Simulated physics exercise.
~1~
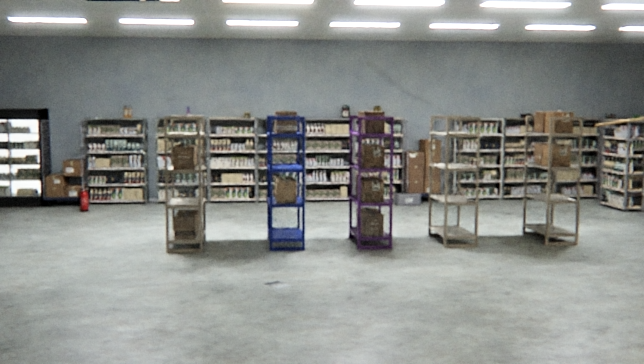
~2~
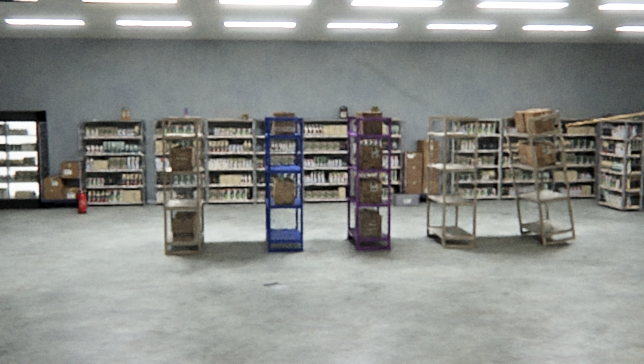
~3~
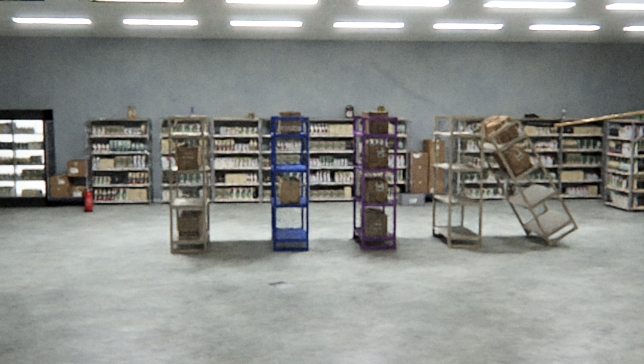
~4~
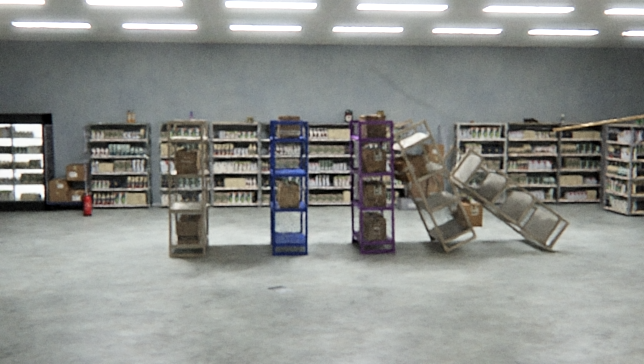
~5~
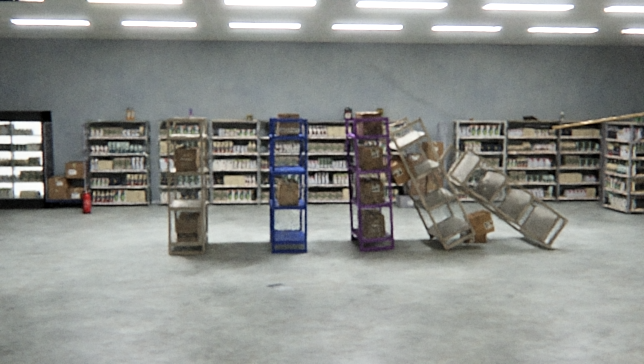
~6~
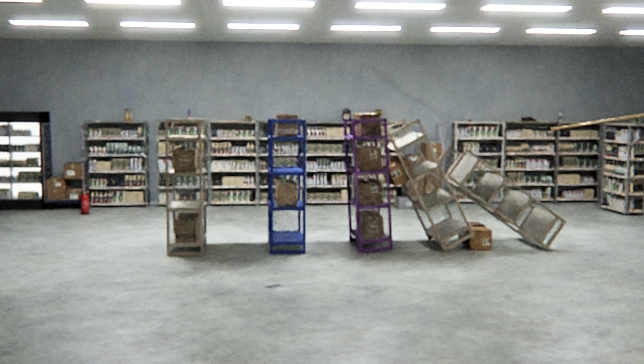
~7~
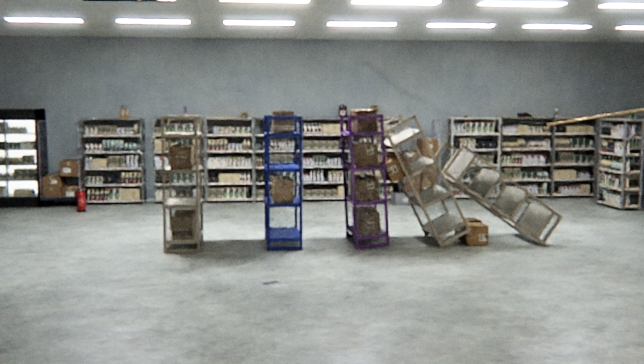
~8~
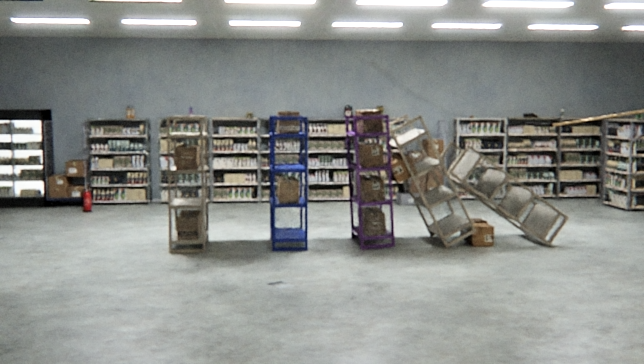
A tan pole reaching in from the right pushes the rightmost of five open shelving units in a grey storeroom, seen from the front by a slightly swaying camera. Beyond the row, which includes a blue unit and a purple one at its centre, stocked shelves line the back wall. The pushed grey unit tips left, its cartons sliding, and strikes its grey neighbour. That one tilts onto the purple unit, which leans only slightly, while a carton drops to the floor. Both grey units rest propped at a slant, and the purple, blue and leftmost units remain standing.
